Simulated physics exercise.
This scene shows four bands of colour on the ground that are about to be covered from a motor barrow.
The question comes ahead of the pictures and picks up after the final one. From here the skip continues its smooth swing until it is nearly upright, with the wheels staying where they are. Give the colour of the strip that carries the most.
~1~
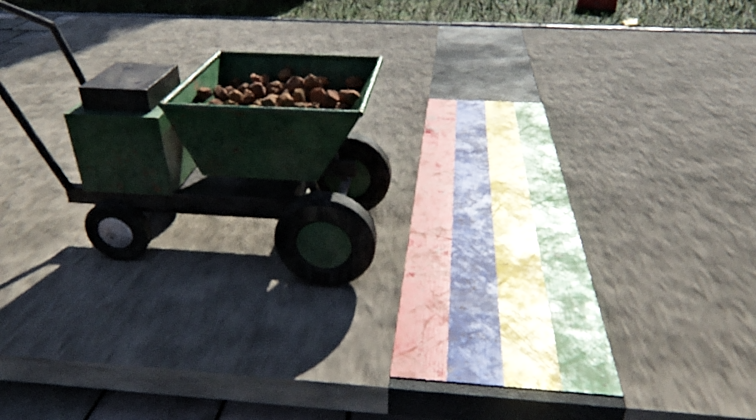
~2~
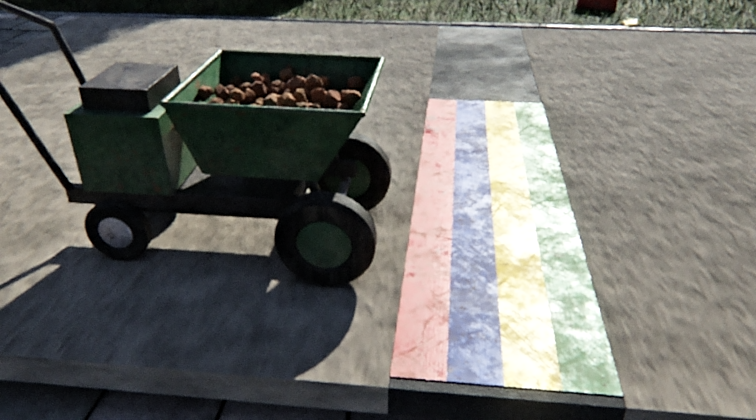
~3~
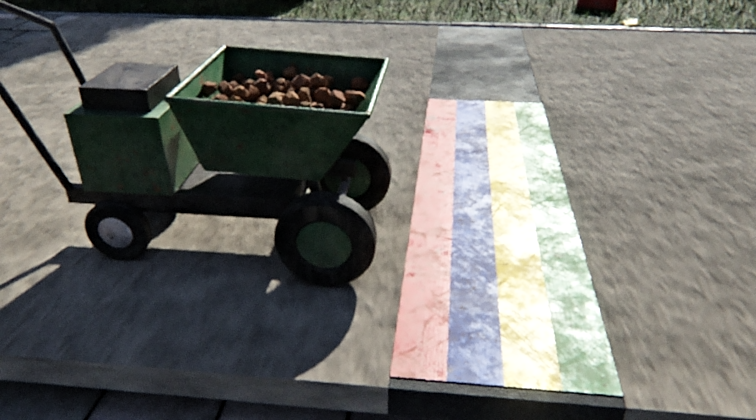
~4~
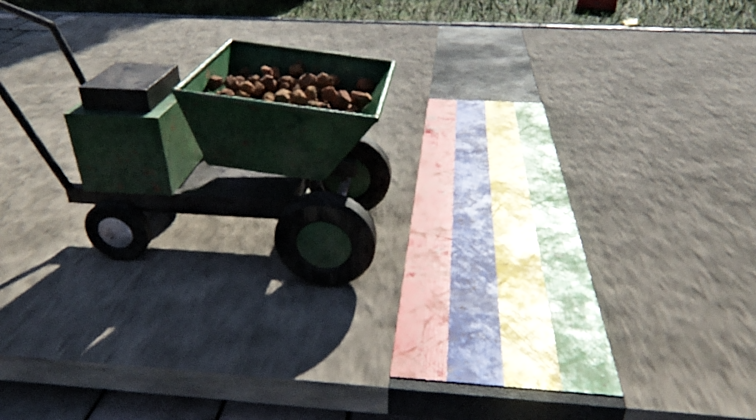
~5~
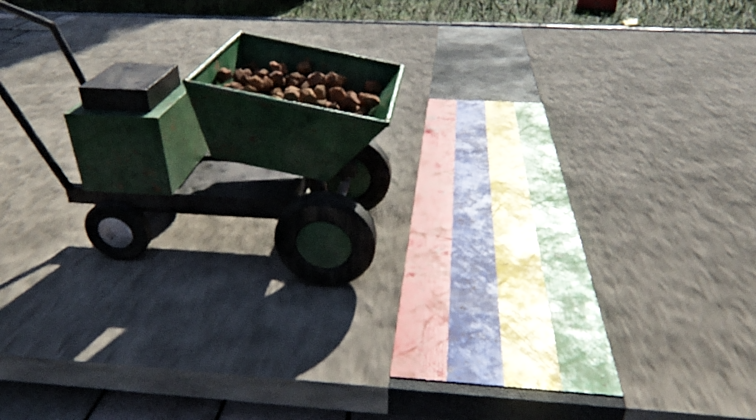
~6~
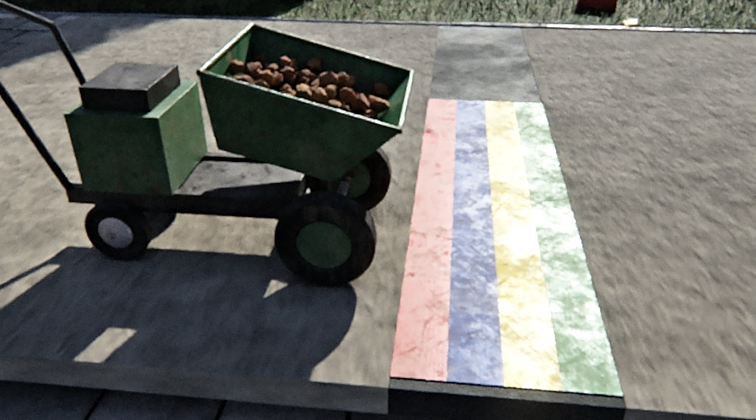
It is yellow.
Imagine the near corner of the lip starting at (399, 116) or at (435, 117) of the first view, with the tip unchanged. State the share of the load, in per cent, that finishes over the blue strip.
Roughly 0 per cent, then roughly 0 per cent.
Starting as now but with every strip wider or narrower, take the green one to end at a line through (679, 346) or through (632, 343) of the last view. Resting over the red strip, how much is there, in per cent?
About 0 % and 0 %.
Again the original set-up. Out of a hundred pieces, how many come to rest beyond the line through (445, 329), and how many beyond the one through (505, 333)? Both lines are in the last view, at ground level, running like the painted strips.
Around 80 in a hundred for the first, 60 in a hundred for the second.
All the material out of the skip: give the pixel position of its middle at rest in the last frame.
Last view, resting centre - approx. (521, 249).
Just after the last frame, skip tipped steeply; every one in the skip.
A moment on, skip tipped right over; the larger part in the skip; about a tenth over the blue strip; about a tenth over the yellow strip.
Further on, skip tipped right over; roughly a quarter in the skip; roughly a quarter over the blue strip; roughly a third over the yellow strip; roughly a quarter over the green strip; about a tenth off the paint.
When it is over, skip tipped right over; roughly a quarter in the skip; not one over the red strip; roughly a quarter over the blue strip; roughly a third over the yellow strip; roughly a quarter over the green strip; about a tenth off the paint.
